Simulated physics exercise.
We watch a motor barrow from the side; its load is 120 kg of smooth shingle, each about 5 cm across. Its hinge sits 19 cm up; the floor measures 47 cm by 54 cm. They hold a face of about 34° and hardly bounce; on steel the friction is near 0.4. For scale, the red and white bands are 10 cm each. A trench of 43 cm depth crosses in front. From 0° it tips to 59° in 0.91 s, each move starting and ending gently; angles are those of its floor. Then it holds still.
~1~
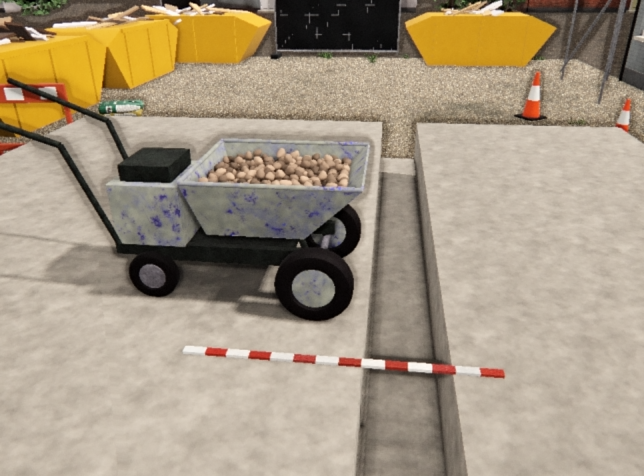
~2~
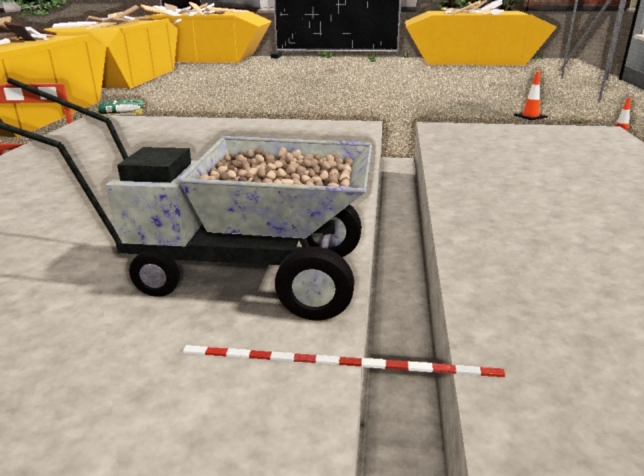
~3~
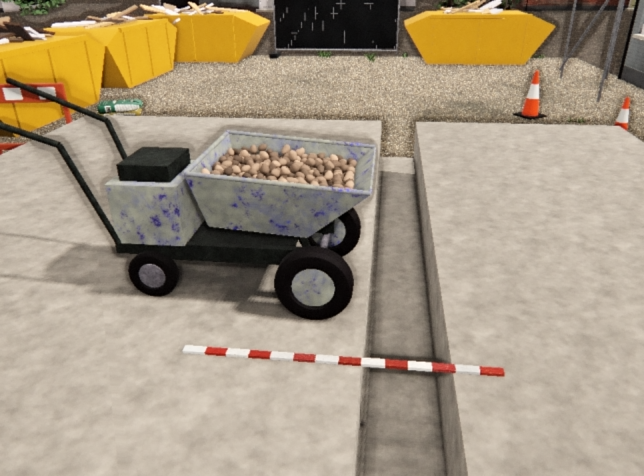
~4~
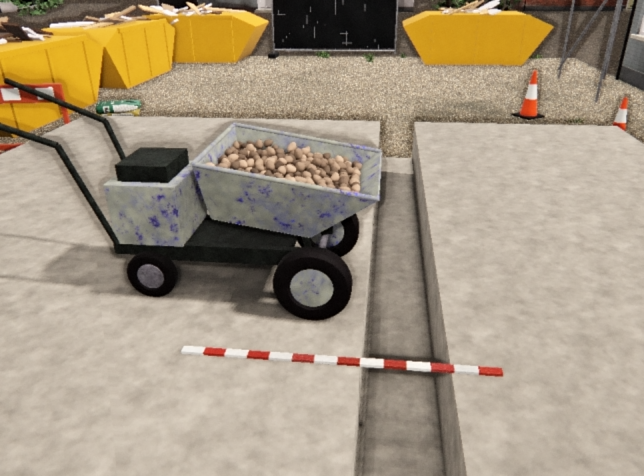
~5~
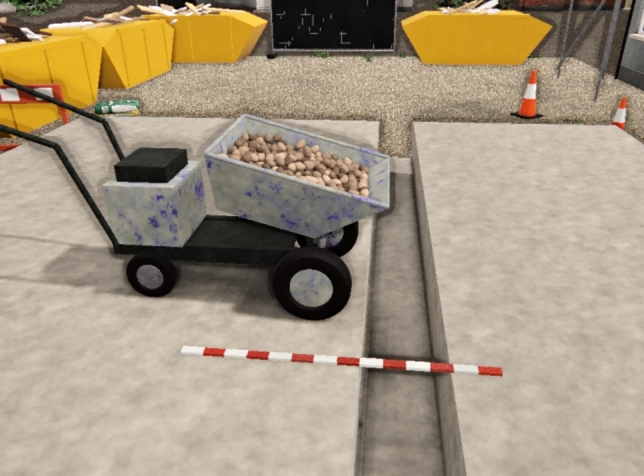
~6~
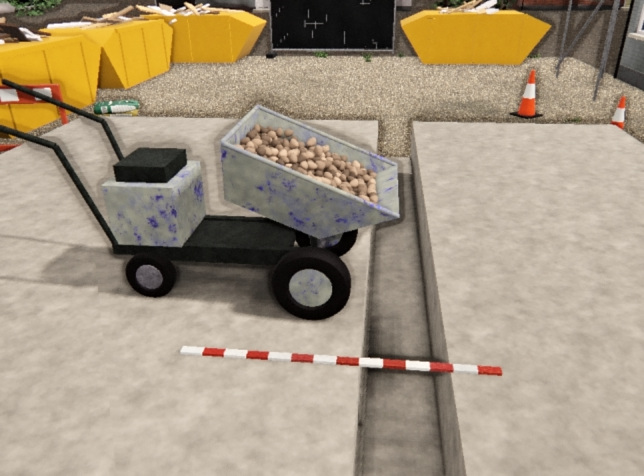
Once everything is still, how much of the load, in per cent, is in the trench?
Roughly 29 per cent ends in the trench.
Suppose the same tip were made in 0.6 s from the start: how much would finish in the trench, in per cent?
In that case some 25 per cent.
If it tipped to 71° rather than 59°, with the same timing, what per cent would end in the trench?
It would be near 20 per cent.
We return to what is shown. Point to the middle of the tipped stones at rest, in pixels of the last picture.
Their middle is at about (473, 289).
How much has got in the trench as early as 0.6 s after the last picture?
About 5 per cent by then.
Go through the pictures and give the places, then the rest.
The first frame shows lip at (362, 191), floor tilted 0°, highest stones at (284, 164).
The second frame shows lip at (365, 191), floor tilted 1°, highest stones at (278, 163).
In the third frame, the skip is at 4°, its lip at (370, 194); the top of the load is at (257, 158).
The fourth frame shows lip at (378, 199), floor tilted 9°, highest stones at (244, 152).
In the fifth frame, the skip is at 15°, its lip at (388, 207); the top of the load is at (253, 145).
In the sixth frame, the skip is at 22°, its lip at (399, 217); the top of the load is at (260, 134).
Then, 0.3 s after the last picture the floor is at 50°, 100 % in the skip; the foremost stones are at (406, 233).
Then, 0.6 s after the last picture the floor is at 59°, 79 % in the skip, 4 % in the trench, 17 % past the trench; the foremost stones are at (480, 276).
Then, 1.0 s after the last picture the floor is at 59°, 33 % in the skip, 4 % in the trench, 63 % past the trench; the foremost stones are at (588, 300).
Then, 2.9 s after the last picture the floor is at 59°, 0 % in the skip, 29 % in the trench, 71 % past the trench; the foremost stones are past the picture's edge.
